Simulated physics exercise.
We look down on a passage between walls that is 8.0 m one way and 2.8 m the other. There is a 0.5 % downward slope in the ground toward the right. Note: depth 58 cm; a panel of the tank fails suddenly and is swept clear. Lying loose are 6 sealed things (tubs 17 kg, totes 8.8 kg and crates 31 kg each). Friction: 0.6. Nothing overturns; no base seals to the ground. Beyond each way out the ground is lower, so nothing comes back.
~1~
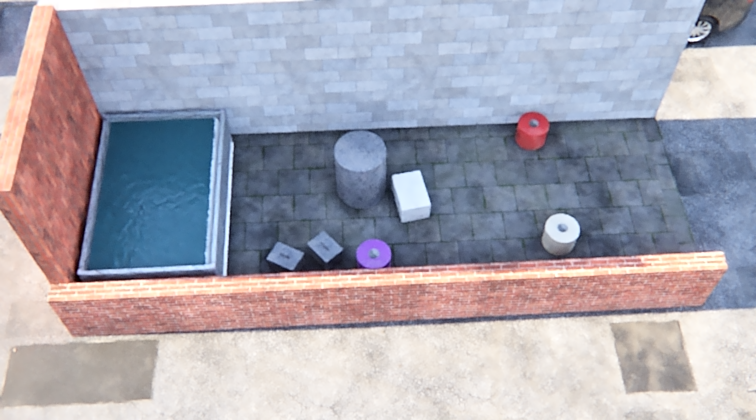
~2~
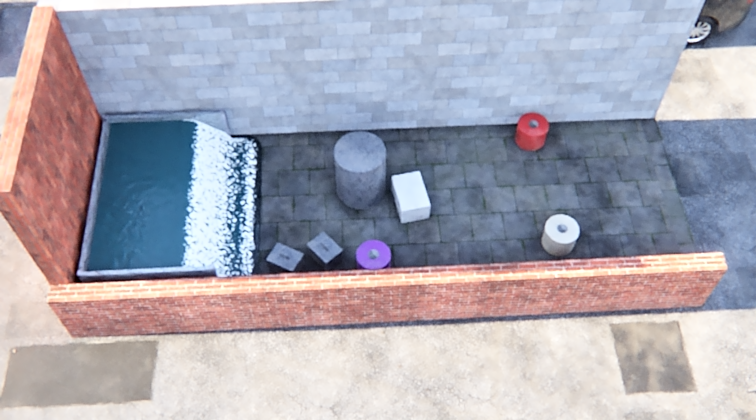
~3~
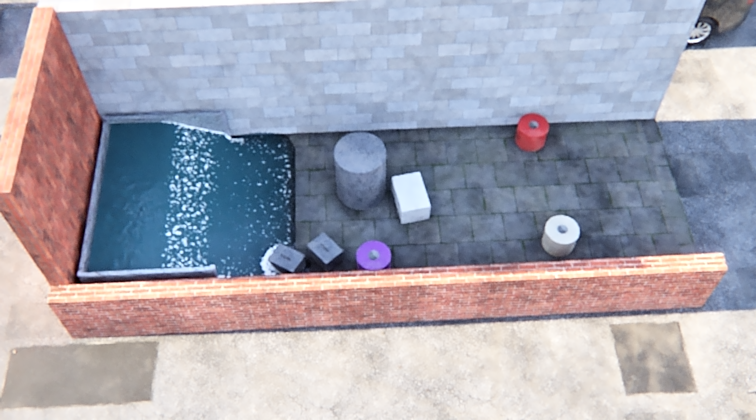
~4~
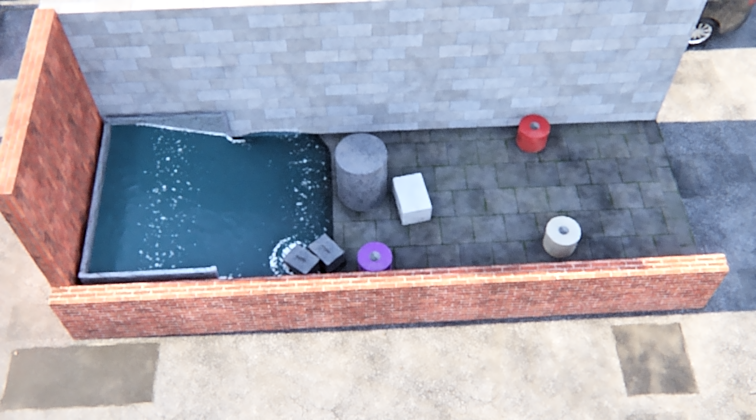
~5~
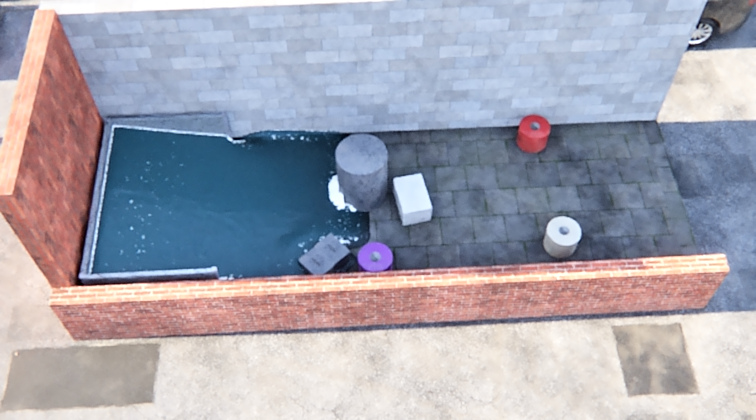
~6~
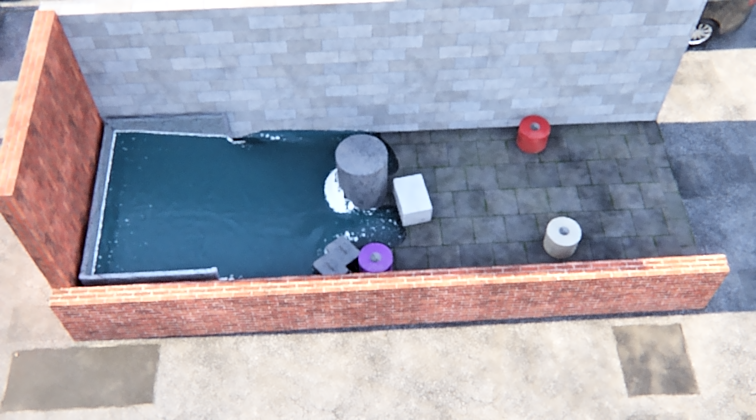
A tank of water at the left of a walled passage burst open on its right side, and the water spread rightward across the paving, pushing two gray blocks along and foaming around a gray cylinder.
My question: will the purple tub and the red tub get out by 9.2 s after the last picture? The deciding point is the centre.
For the purple tub, it exits; for the red tub, it exits.
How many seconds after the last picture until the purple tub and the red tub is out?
Times: Close to 2.5 and 2.5 s.
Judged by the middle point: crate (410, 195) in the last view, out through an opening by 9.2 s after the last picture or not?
It is inside.
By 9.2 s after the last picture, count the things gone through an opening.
The answer is 5.
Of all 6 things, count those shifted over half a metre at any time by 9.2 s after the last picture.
Answer: 6.
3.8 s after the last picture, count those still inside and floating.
Of them, 0.
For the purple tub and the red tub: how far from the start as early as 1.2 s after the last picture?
About 200 cm and 40 cm, respectively.
Then, 1.2 s after the last picture the purple tub is near (521, 250), 1.9 m from its start, aground; the red tub is near (566, 131), 0.4 m from its start, aground; 0 of 6 are out; 2 afloat.
Then, 3.8 s after the last picture the purple tub has gone out; the red tub has gone out; 5 of 6 are out; 0 afloat.
Then, 6.2 s after the last picture the purple tub has gone out; the red tub has gone out; 5 of 6 are out; 0 afloat.
Then, 9.2 s after the last picture the purple tub has gone out; the red tub has gone out; 5 of 6 are out; 0 afloat.
